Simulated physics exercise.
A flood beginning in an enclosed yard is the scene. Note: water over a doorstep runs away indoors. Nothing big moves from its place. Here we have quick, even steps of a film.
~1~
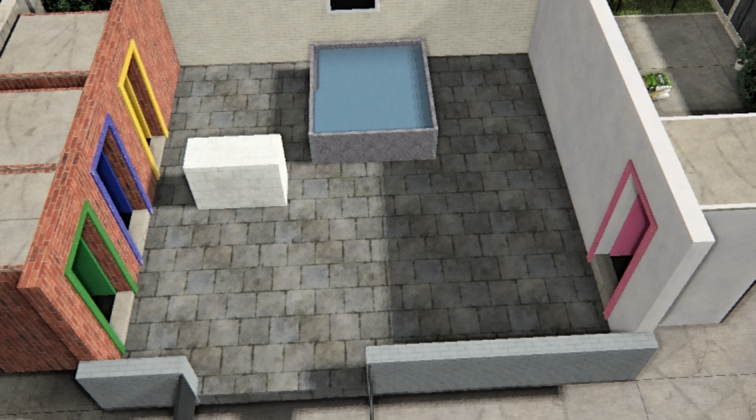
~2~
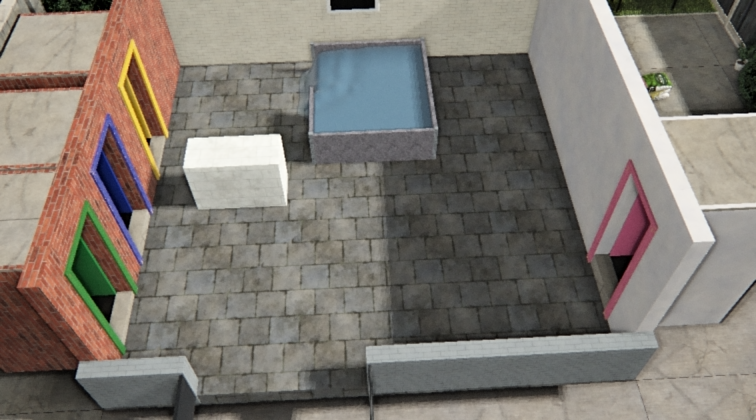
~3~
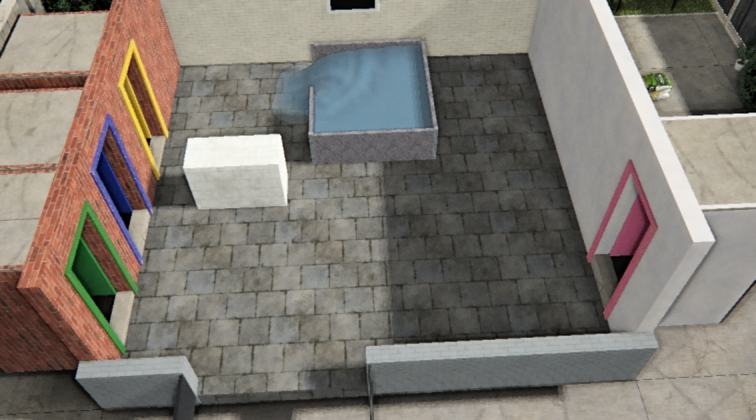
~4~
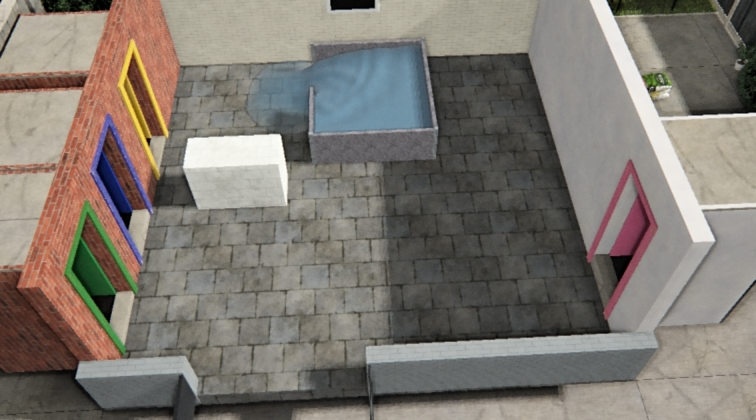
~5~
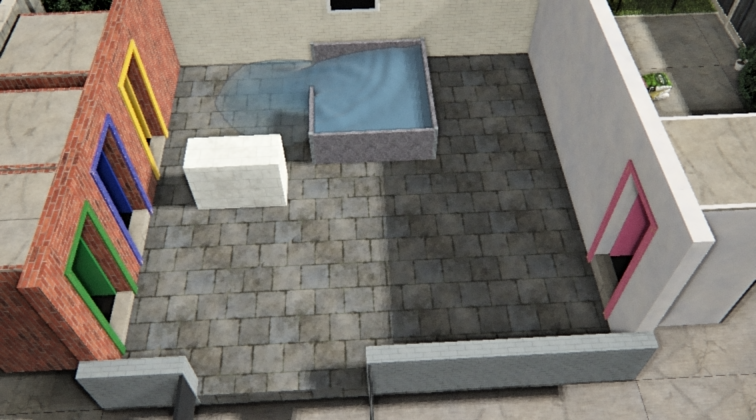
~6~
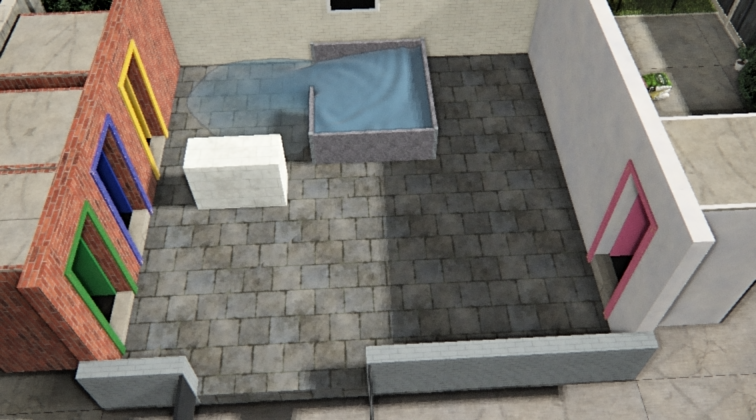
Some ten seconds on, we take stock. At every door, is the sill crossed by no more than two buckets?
The pink door: Yes, it stays at two or less. The green door: Yes, it stays at two or less. The blue door: Yes, it stays at two or less. The yellow door: No, more than that crosses.
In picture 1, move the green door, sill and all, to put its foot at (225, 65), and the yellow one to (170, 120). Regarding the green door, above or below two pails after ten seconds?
For the green door, it gets beyond it.
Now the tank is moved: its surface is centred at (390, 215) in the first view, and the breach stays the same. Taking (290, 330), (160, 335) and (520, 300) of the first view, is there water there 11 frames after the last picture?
The first spot ends up left untouched, the second sodden and the third left untouched.
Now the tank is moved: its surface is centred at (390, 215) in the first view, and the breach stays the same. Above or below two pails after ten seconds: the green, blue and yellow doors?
Result: Green door tops the limit, blue door tops the limit, yellow door misses it.
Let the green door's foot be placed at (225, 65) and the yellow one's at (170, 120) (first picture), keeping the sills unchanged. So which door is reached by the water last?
The answer is the pink-painted one.
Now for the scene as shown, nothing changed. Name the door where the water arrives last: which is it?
Answer - the pink door.
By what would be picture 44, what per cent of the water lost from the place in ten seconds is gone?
Around 45 %.
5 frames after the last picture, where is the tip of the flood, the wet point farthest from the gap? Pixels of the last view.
Near (160, 171).
A moment on, water covers 15 % of the floor; the pink door not reached, the green door not reached, the blue door not reached, the yellow door wet at the sill, nothing in.
Next, water covers 20 % of the floor; the pink door not reached, the green door not reached, the blue door wet at the sill, nothing in, the yellow door under two buckets in.
Then, water covers 35 % of the floor; the pink door not reached, the green door wet at the sill, nothing in, the blue door wet at the sill, nothing in, the yellow door over two buckets in.
Later, water covers 55 % of the floor; the pink door not reached, the green door wet at the sill, nothing in, the blue door wet at the sill, nothing in, the yellow door far over two buckets in.
In the end, water covers 80 % of the floor; the pink door wet at the sill, nothing in, the green door under two buckets in, the blue door wet at the sill, nothing in, the yellow door far over two buckets in.
